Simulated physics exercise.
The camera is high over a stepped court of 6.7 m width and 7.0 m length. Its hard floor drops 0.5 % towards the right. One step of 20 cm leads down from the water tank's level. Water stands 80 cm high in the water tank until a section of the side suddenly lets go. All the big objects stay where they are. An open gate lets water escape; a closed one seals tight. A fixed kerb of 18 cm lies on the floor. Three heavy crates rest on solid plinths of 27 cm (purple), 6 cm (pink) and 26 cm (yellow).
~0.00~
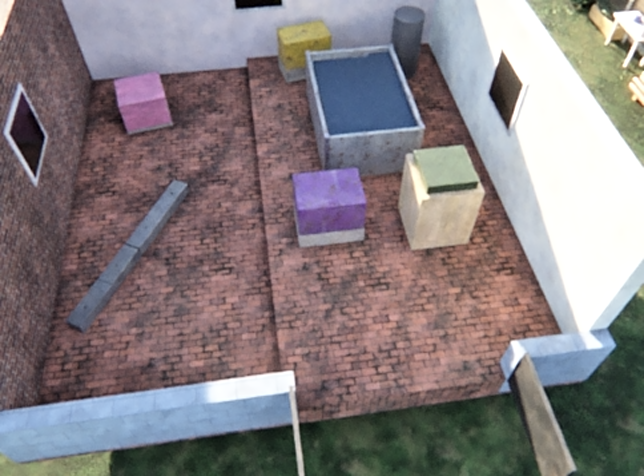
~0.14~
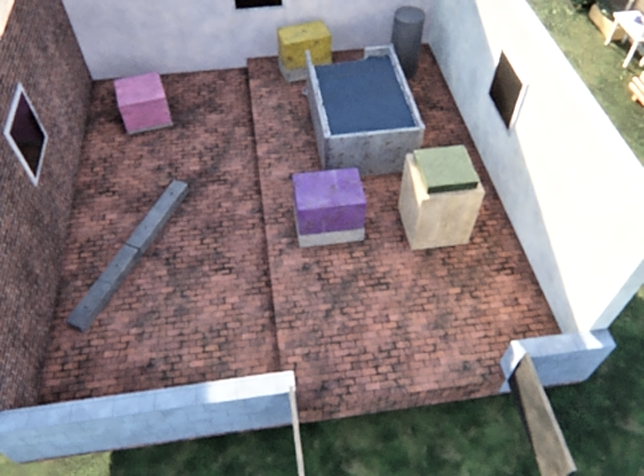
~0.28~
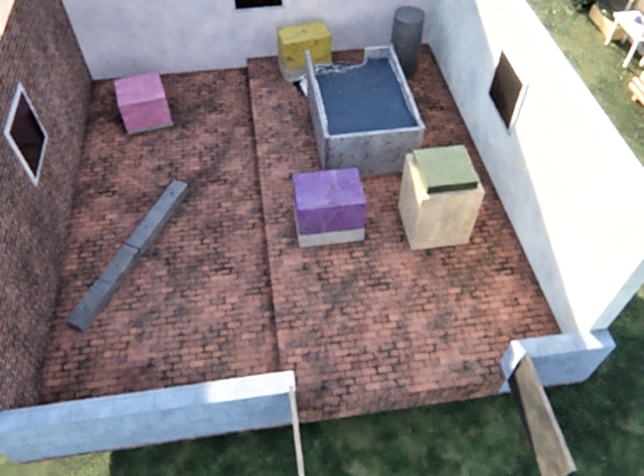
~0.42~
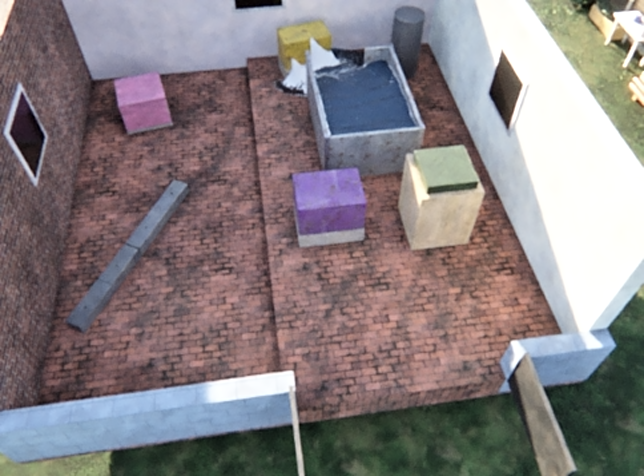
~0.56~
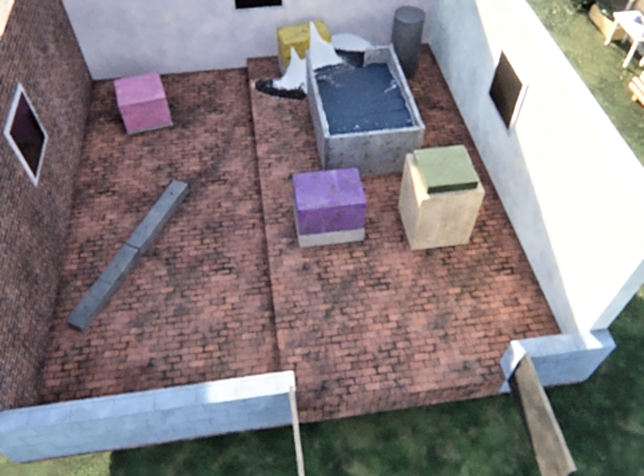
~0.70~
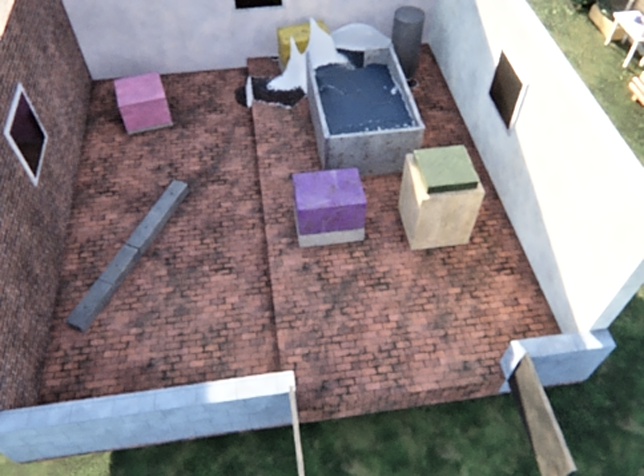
At the start, a grey tank full of dark water stands still among coloured blocks in a walled brick court. Water then breaks out at its far end, surging up in pale peaks around the yellow block and spreading left past the step's edge as the tank's level lowers slightly.
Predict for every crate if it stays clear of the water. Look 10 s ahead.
The purple crate stays dry; the pink crate is soaked; the yellow crate is wetted.
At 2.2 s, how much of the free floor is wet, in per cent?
About 40 per cent.
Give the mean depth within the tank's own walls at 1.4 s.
About 48 cm.
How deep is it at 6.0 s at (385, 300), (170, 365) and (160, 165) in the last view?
In that order: 2, 1 and 6 cm.
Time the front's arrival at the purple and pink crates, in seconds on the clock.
Arrival: Purple 2.8 s, pink 1.3 s.
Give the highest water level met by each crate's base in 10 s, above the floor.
Peaks in cm: Purple 7, pink 19, yellow 78.
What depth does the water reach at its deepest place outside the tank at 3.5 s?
About 28 cm.
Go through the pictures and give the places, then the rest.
In the first picture, the water tank at (361, 92) is whole and still, 80 cm deep.
In the second picture, the front is at (362, 83), 0.6 m from the gap at (337, 79); 0.3 m2 of floor is under water; 80 cm left at the back of the water tank.
In the third picture, water pours out at (337, 82) and has run 0.9 m, to (354, 67); deepest outside 49 cm, 80 cm at the water tank's back.
In the fourth picture, the front is at (349, 51), 1.4 m from the gap at (337, 83); 1.5 m2 of floor is under water; 79 cm left at the back of the water tank.
In the fifth picture, water pours out at (337, 83) and has run 1.7 m, to (381, 48); deepest outside 122 cm, 73 cm at the water tank's back.
In the sixth picture, the front is at (405, 46), 2.1 m from the gap at (337, 83); 2.7 m2 of floor is under water; 67 cm left at the back of the water tank.
After 1.4 s water covers 20 % of the floor and is deepest (57 cm) near (319, 77); purple plinth not reached, pink plinth reached, yellow plinth reached.
After 2.2 s water covers 40 % of the floor and is deepest (46 cm) near (420, 46); purple plinth not reached, pink plinth reached, yellow plinth reached.
After 3.5 s water covers 55 % of the floor and is deepest (28 cm) near (422, 52); purple plinth reached, pink plinth reached, yellow plinth reached.
After 6.0 s water covers 75 % of the floor and is deepest (20 cm) near (420, 46); purple plinth reached, pink plinth reached, yellow plinth reached.
After 10.0 s water covers 95 % of the floor and is deepest (11 cm) near (422, 52); highest at the purple plinth 7 cm, highest at the pink plinth 19 cm, highest at the yellow plinth 78 cm.
